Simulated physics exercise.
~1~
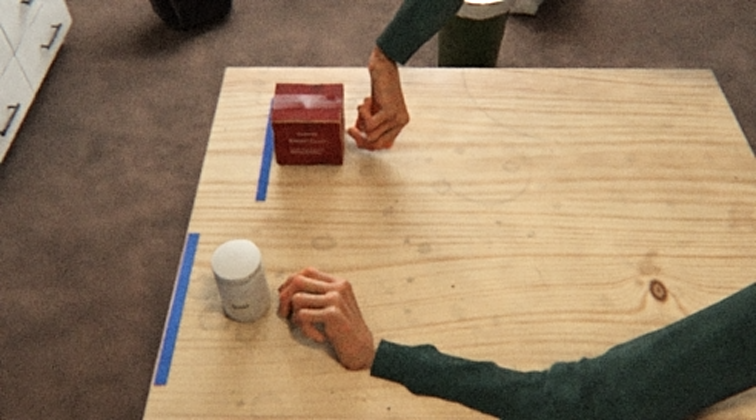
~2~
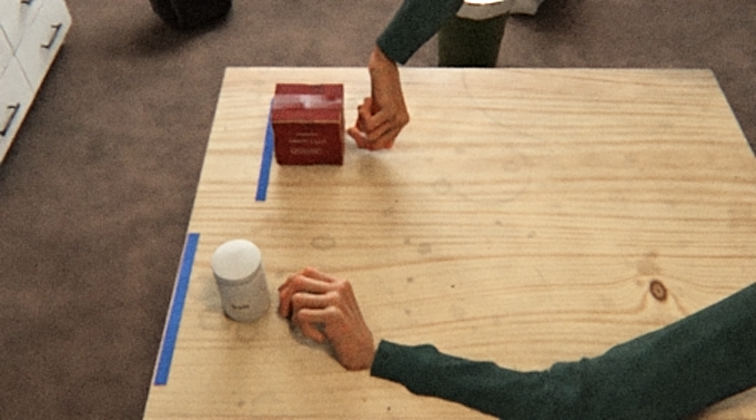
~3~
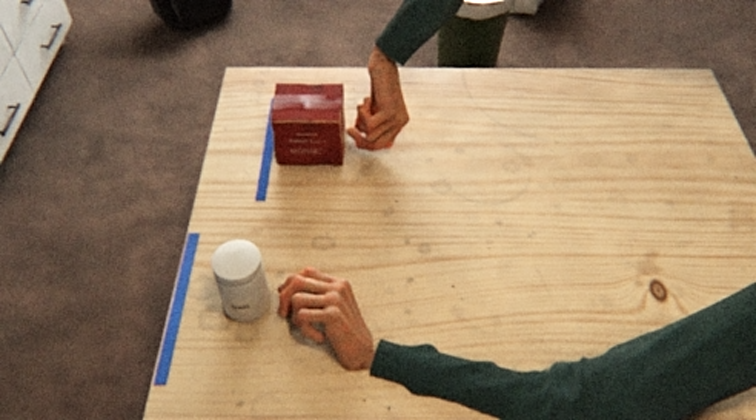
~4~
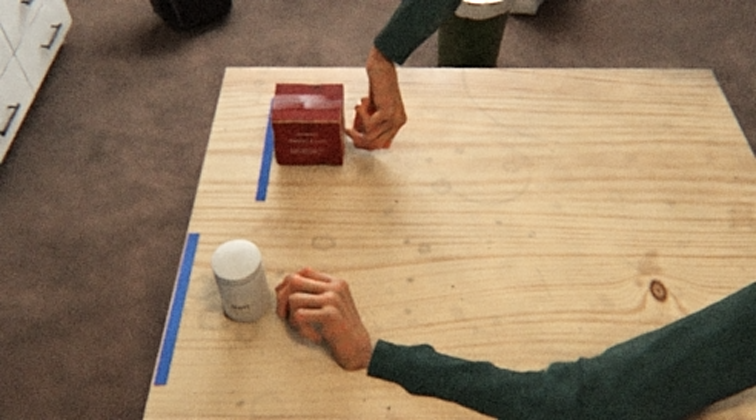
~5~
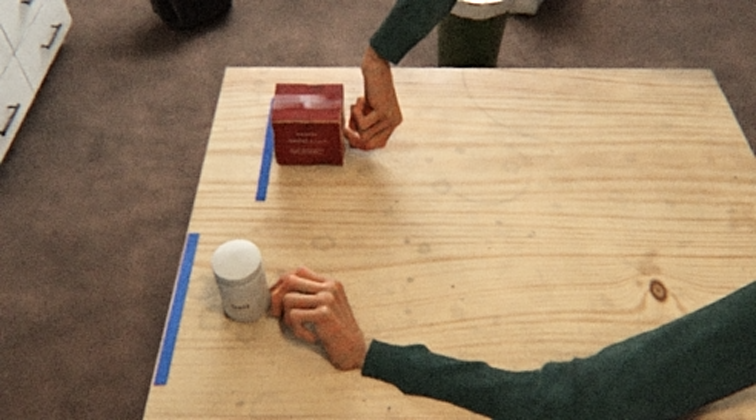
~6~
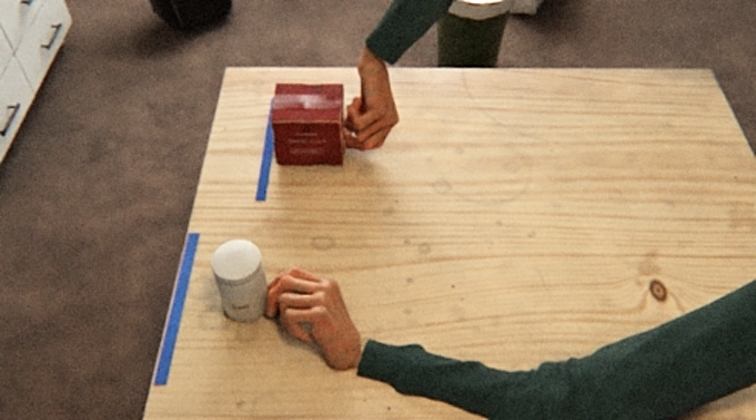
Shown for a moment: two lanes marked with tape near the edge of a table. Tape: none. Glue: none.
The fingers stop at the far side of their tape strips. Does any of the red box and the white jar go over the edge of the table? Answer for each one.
Red box - stays on, white jar - goes over.
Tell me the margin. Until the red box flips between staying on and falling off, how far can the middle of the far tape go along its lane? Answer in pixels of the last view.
24 pixels left.
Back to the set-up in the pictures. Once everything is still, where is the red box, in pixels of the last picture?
(226, 124), roughly.
Then, 1.50 s past the last view, red box travelled about its own width near (227, 124); white jar leaning 40° off how it started near (126, 294).
Finally, the red box stays on the table, near (226, 124); the white jar goes over the edge.
